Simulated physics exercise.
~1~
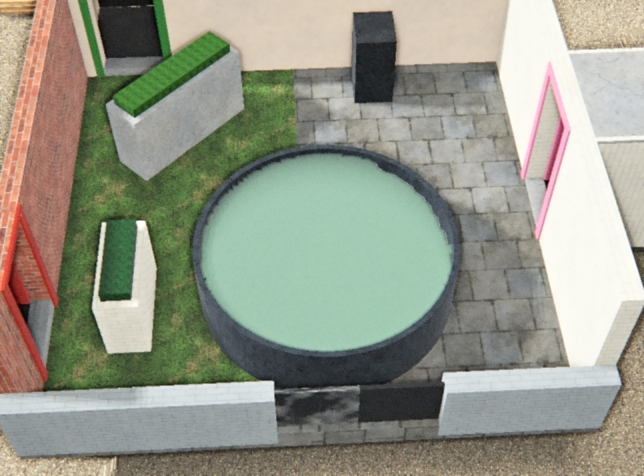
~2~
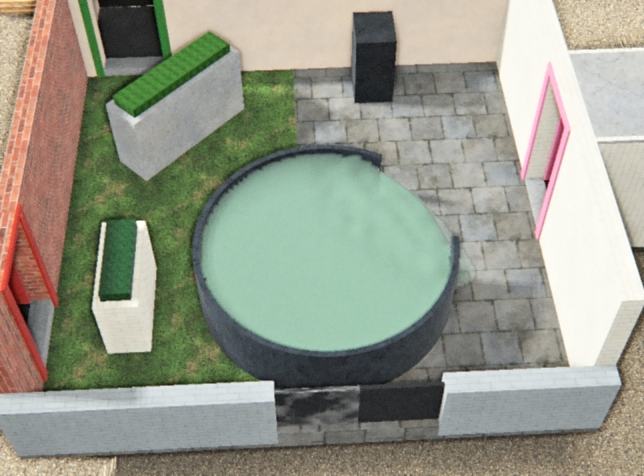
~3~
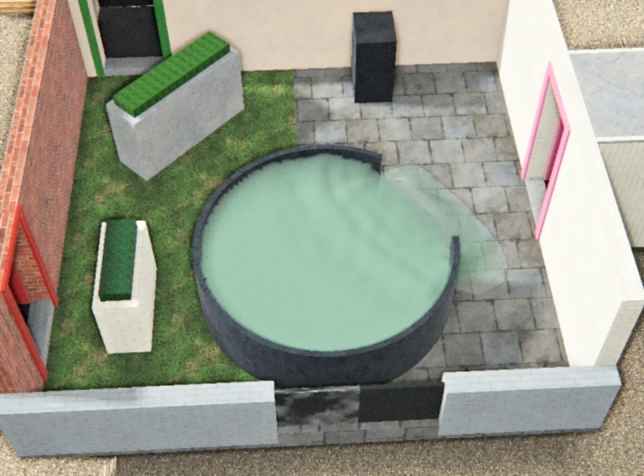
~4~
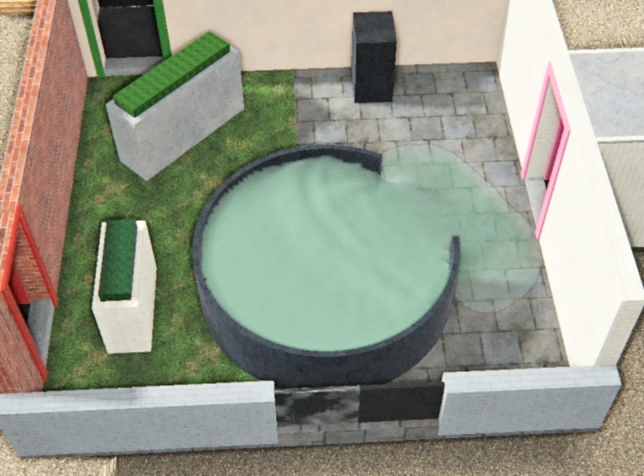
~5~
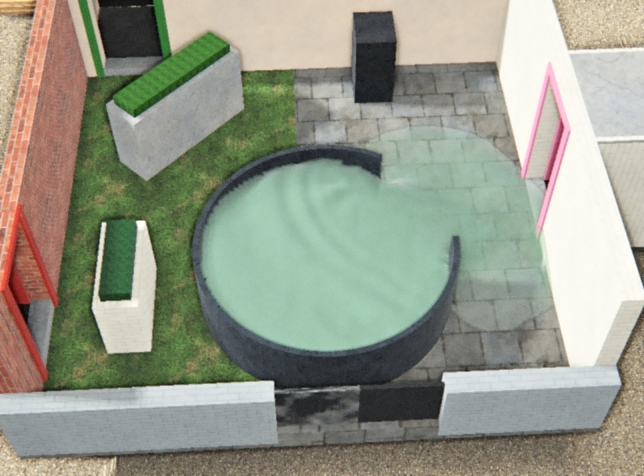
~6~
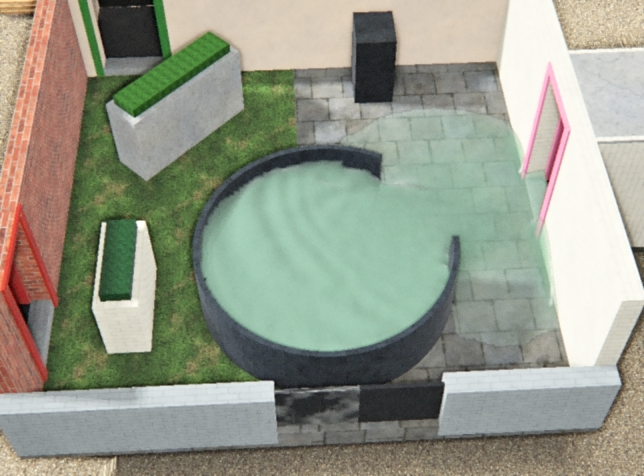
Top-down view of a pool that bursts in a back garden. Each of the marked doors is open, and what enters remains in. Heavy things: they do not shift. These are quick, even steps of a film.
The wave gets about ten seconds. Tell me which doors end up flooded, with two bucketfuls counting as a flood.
The green door will receive two buckets or fewer, the pink door will receive over two buckets, the red door will receive two buckets or fewer.
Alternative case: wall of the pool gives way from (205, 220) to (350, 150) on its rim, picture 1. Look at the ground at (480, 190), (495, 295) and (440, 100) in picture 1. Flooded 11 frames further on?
Going through them one by one, I'd say high and dry, then high and dry, then waterlogged.
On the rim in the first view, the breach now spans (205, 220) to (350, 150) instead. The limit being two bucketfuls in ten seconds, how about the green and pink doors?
Well, the green door crosses the threshold, while the pink door crosses the threshold.
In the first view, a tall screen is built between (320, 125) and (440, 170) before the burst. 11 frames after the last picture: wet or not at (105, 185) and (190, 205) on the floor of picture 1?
Spared and spared, in that order.
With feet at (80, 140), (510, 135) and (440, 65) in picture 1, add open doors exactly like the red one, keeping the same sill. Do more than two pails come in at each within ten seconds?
Stays within it; exceeds it; exceeds it.
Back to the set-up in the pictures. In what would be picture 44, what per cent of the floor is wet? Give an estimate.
It should be close to 90 %.
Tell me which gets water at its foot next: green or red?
My pick is the door marked green.
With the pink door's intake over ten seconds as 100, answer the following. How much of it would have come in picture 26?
55 %.
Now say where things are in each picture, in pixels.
The round pool at (326, 246) is whole and still, in the first picture.
Water pours out at (424, 219) and has run to (468, 277), in the second picture.
Water pours out at (424, 221) and has run to (497, 276), in the third picture.
The front is at (528, 283), out from the gap at (424, 223), in the fourth picture.
The front is at (469, 135), out from the gap at (424, 223), in the fifth picture.
Water pours out at (424, 223) and has run to (505, 125), in the sixth picture.
A moment on, water covers 30 % of the floor; the green door not reached, the pink door far over two buckets in, the red door not reached.
Next, water covers 40 % of the floor; the green door not reached, the pink door far over two buckets in, the red door not reached.
Then, water covers 55 % of the floor; the green door not reached, the pink door far over two buckets in, the red door not reached.
Later, water covers 90 % of the floor; the green door wet at the sill, nothing in, the pink door far over two buckets in, the red door not reached.
In the end, water covers 100 % of the floor; the green door wet at the sill, nothing in, the pink door far over two buckets in, the red door wet at the sill, nothing in.
